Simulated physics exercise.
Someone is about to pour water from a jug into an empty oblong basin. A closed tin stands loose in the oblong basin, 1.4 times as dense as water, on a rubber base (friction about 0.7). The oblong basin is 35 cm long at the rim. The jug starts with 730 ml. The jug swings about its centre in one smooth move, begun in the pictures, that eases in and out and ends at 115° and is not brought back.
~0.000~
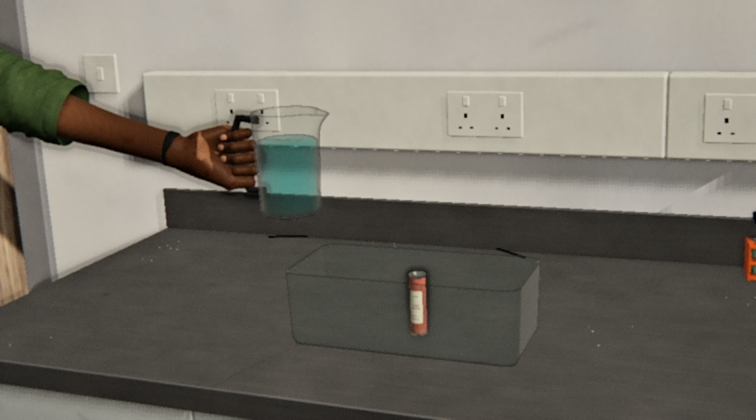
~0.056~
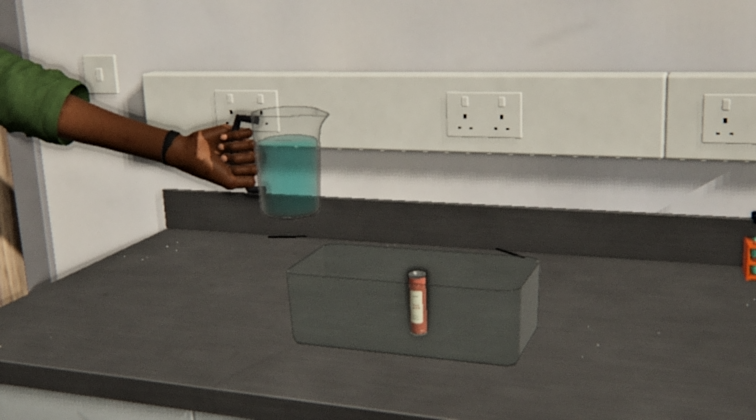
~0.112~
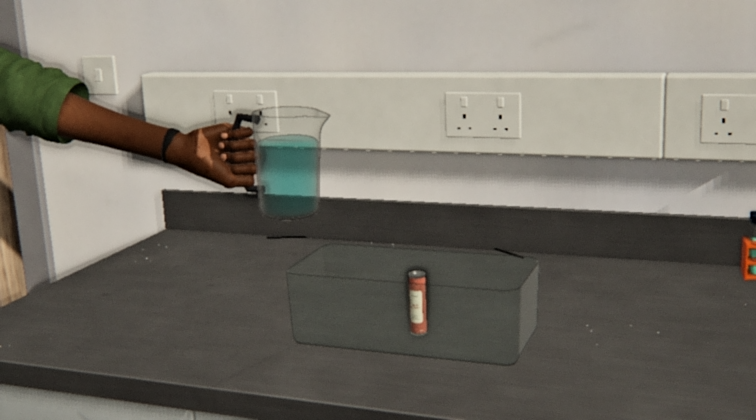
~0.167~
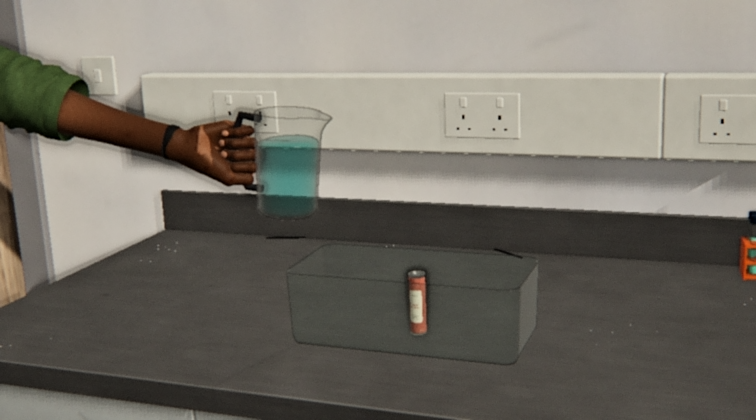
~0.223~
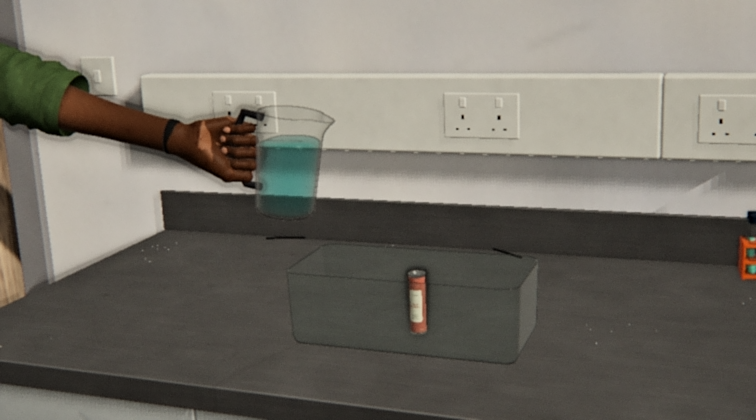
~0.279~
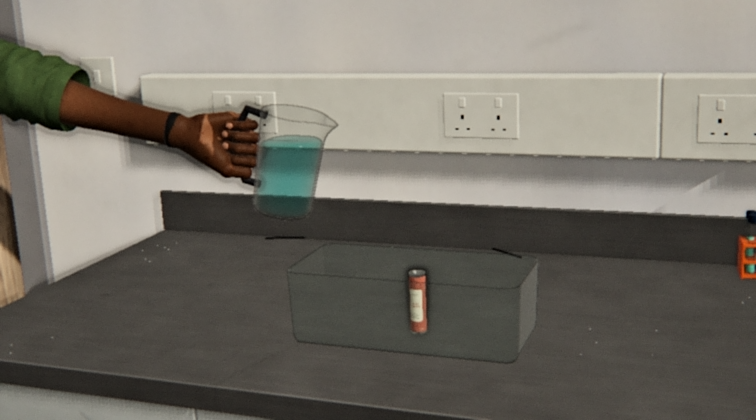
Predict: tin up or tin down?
It remains upright.
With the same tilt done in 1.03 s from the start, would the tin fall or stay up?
The tin keeps standing.
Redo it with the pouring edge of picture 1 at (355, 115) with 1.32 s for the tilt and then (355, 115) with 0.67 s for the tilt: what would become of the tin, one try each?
First it falls; then it topples.
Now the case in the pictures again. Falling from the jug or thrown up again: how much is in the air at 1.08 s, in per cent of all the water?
About 20 per cent.
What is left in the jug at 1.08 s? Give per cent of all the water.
Some 34 per cent.
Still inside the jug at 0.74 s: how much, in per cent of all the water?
Some 92 per cent.
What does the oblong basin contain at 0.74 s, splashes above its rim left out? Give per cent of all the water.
Near 0 in a hundred.
By 0.74 s the tilt is 69° and 92 per cent is still to pour; the tin stands where it began.
By 1.08 s the tilt is 106° and 34 per cent is still to pour; the tin stands where it began.
By 1.43 s the tilt is 115° and 1 per cent is still to pour; the tin stands where it began.
By 1.82 s the tilt is 115° and 0 per cent is still to pour; the tin stands where it began.
At rest the tin stands where it began.
